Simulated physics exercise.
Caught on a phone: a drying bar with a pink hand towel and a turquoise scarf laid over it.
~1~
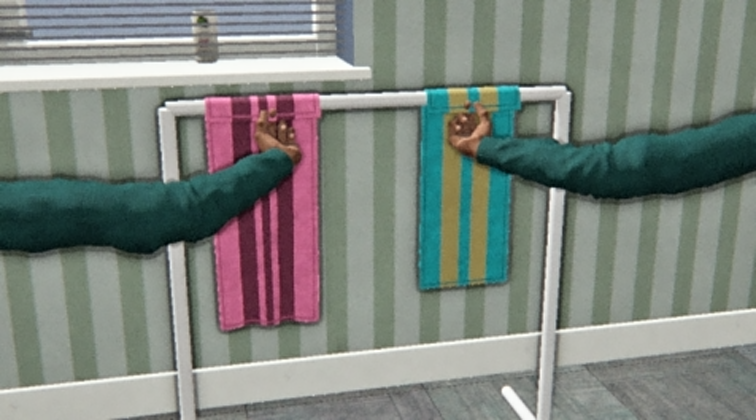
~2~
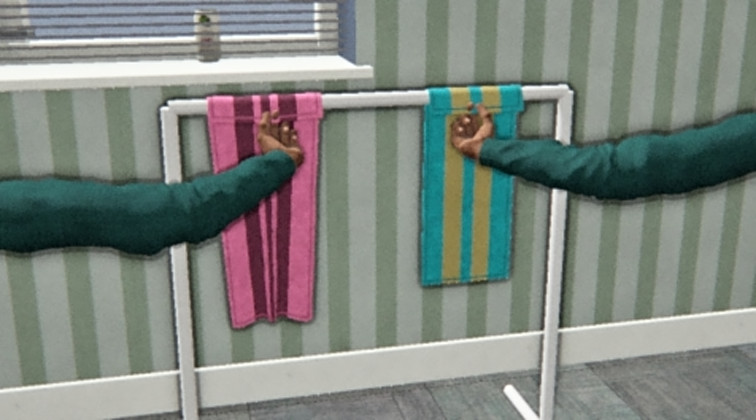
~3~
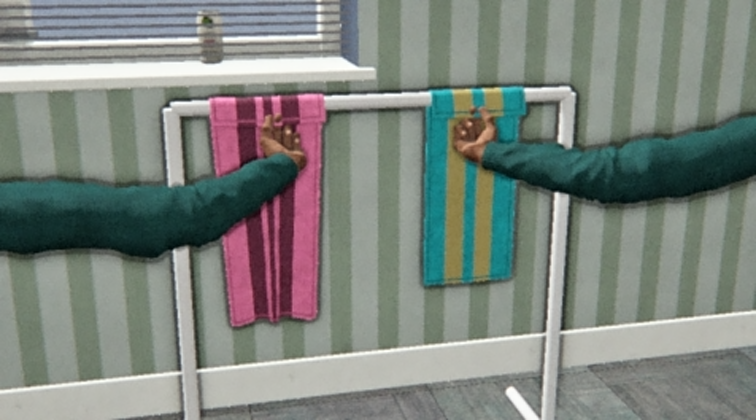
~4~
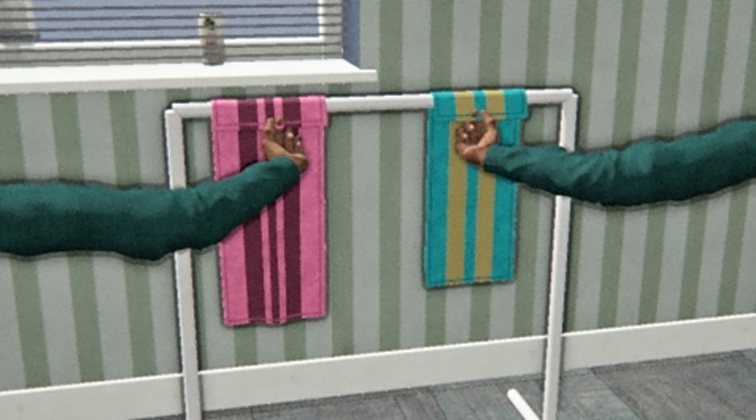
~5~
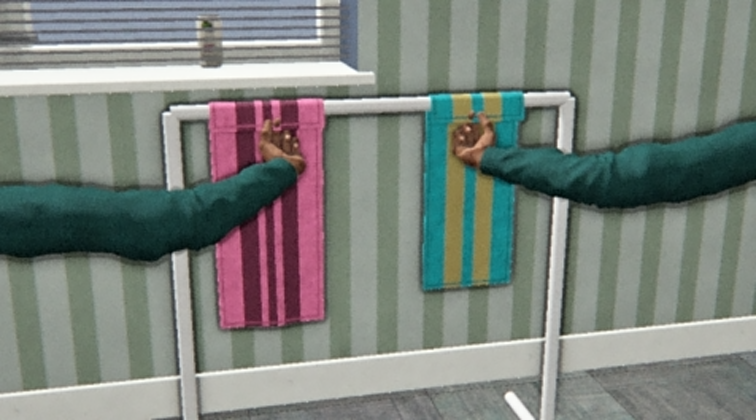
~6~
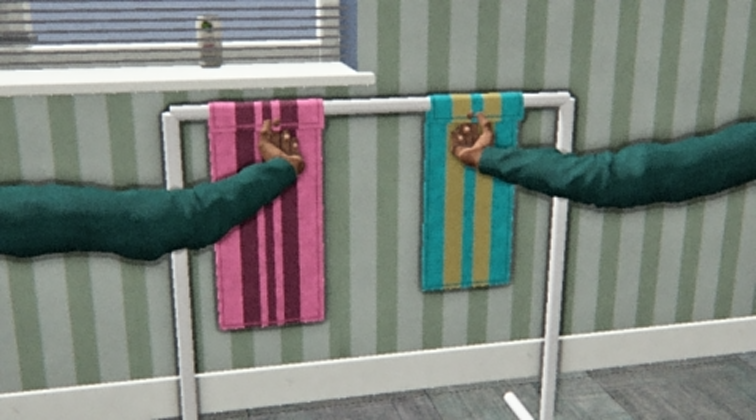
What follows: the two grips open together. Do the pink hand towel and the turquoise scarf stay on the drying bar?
Outcome: The pink hand towel is pulled off by its long side, the turquoise scarf slides off.
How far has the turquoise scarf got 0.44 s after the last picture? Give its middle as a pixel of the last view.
Close to (466, 294).
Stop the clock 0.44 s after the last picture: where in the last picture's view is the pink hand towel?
Close to (274, 374).
Then, 0.44 s on from there, hand towel clear of the rail and dropping near (274, 374); scarf clear of the rail and dropping near (466, 294).
Then, 0.68 s on from there, hand towel in a heap on the floor; scarf in a heap on the floor.
In the end, hand towel in a heap on the floor; scarf in a heap on the floor. The pink hand towel slides off and the turquoise scarf slips to the floor.
